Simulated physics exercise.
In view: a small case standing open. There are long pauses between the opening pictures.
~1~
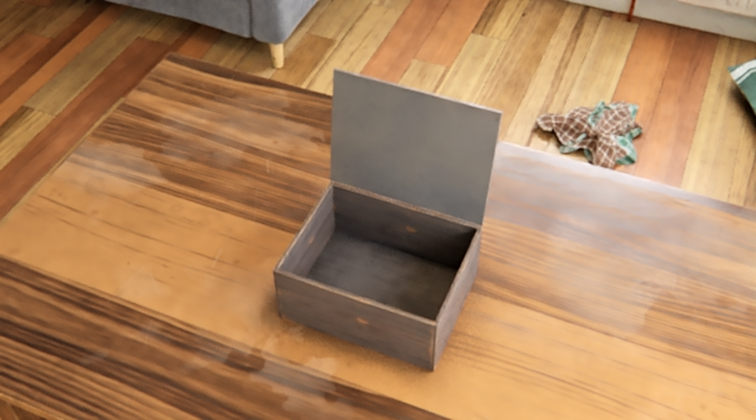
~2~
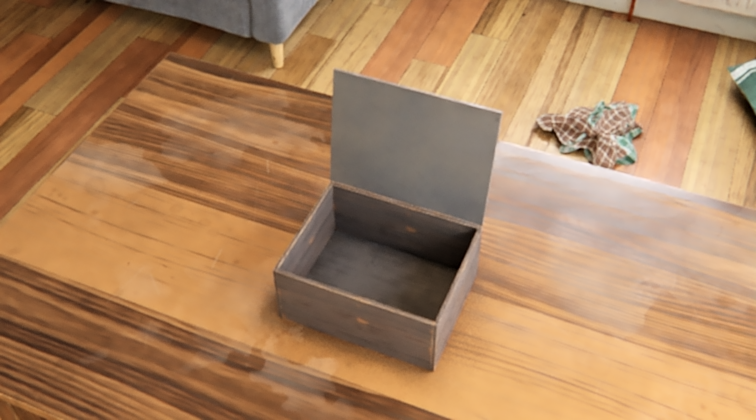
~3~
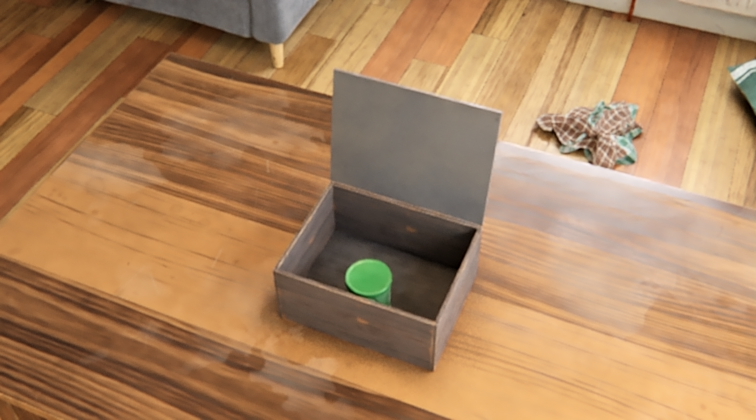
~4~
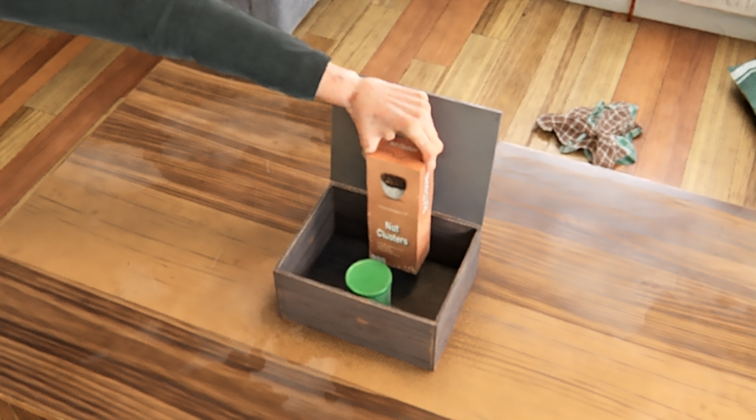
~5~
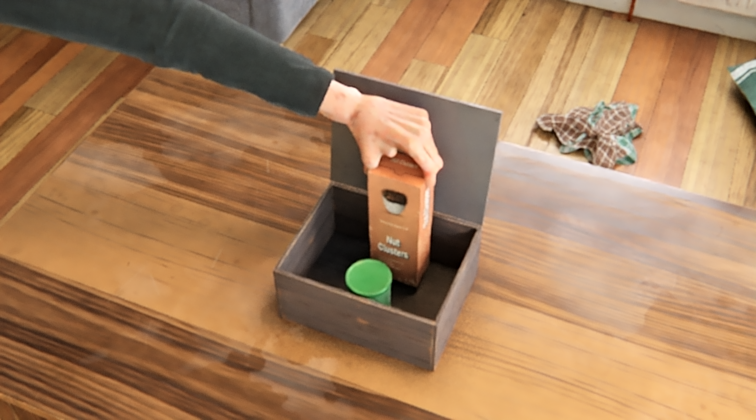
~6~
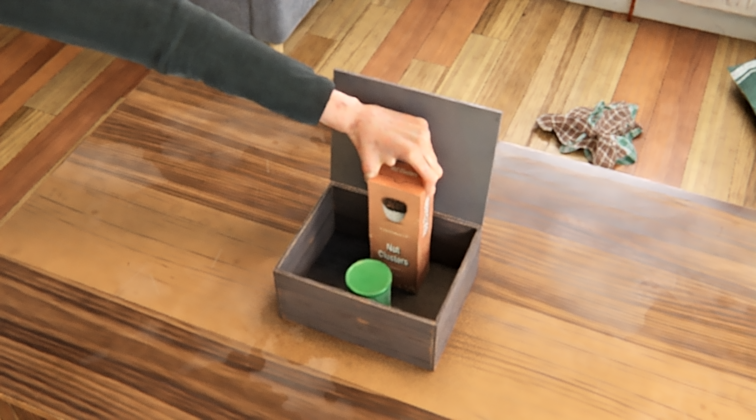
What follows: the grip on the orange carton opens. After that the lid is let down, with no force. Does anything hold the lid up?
As it turns out, it is held up.
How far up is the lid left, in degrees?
Some 40° above the rim.
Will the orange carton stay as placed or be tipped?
The orange carton ends up tilted.
Then, 1.30 s on from there, lid 80° above the rim.
Then, 1.90 s on from there, lid 55° above the rim; orange carton turned 16° from how it was put near (393, 241).
In the end, lid 41° above the rim; moved from the start, orange carton; green tin unmoved. At the end, from the last picture's camera, orange carton near (389, 249).
